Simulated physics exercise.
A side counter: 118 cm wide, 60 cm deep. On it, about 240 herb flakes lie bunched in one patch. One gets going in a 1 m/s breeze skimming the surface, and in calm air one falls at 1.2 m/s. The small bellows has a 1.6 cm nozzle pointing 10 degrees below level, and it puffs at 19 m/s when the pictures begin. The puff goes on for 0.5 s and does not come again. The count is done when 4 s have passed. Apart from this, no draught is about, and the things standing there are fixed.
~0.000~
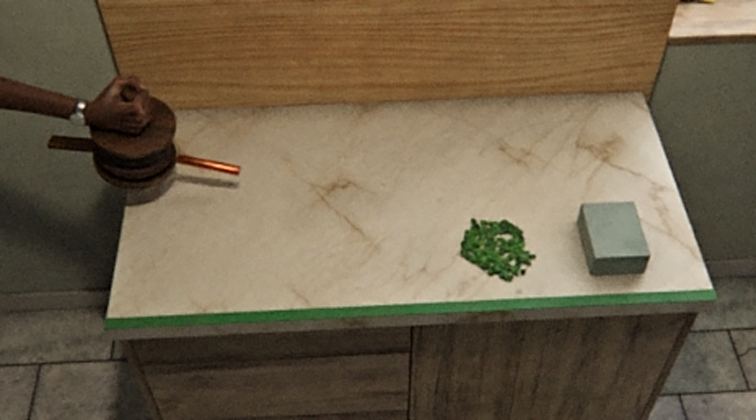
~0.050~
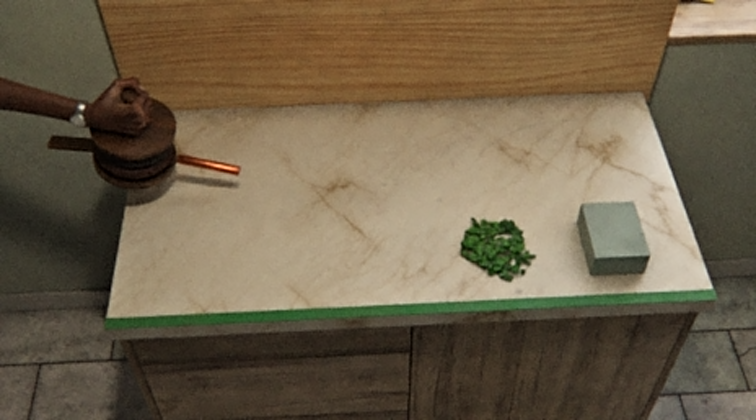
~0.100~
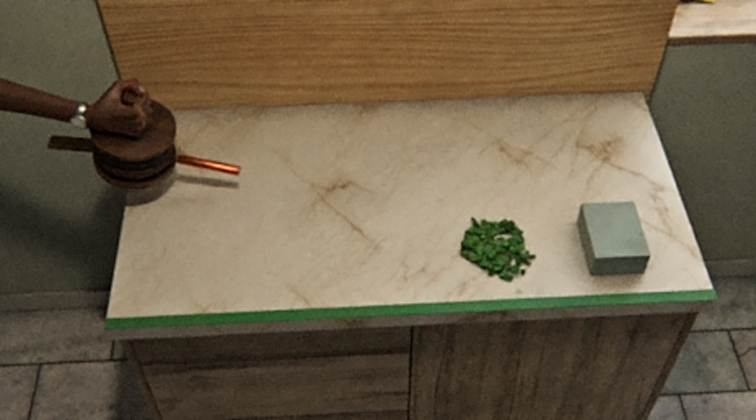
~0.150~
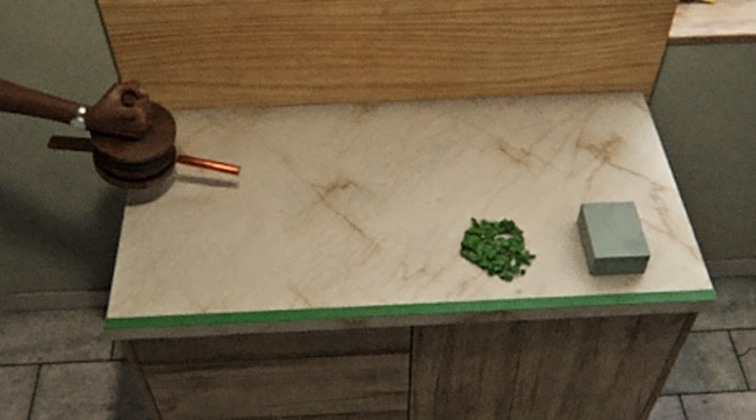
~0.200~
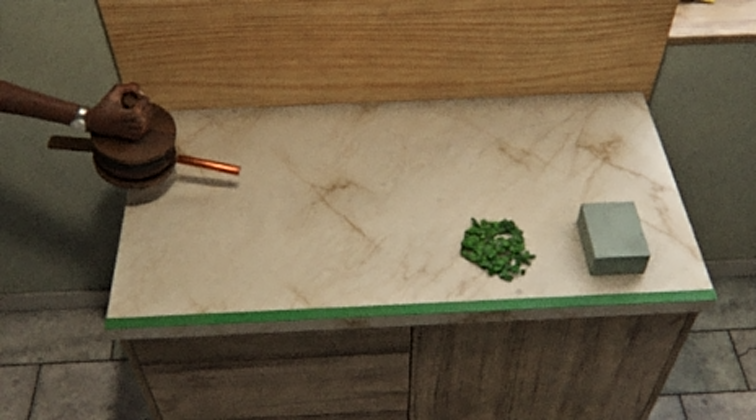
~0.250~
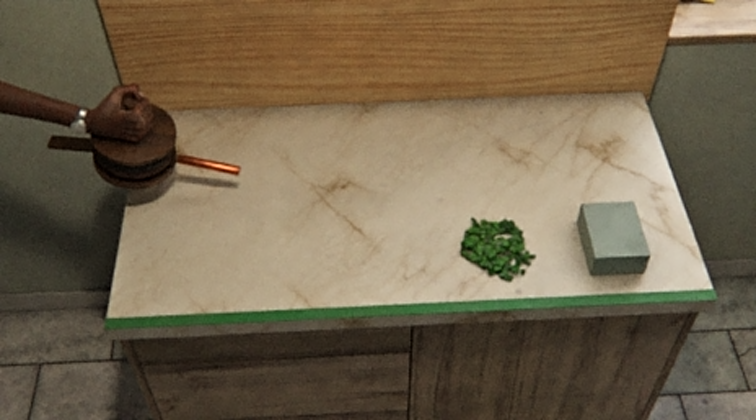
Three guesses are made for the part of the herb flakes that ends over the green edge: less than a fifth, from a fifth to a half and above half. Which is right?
For the herb flakes, the share over the green edge is the greater part.
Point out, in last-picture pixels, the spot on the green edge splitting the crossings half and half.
Median crossing point, approx. (580, 307).
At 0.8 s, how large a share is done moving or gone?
It comes out at some 5 %.
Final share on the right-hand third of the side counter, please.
About 10 %.
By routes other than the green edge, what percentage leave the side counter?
The share is about 0 %.
After 0.8 s the count stands so, 87 % are over the green edge.
After 1.3 s the count stands so, 90 % are over the green edge.
After 2.2 s the count stands so, 90 % are over the green edge.
After 4.0 s, at the end, 90 % are over the green edge.
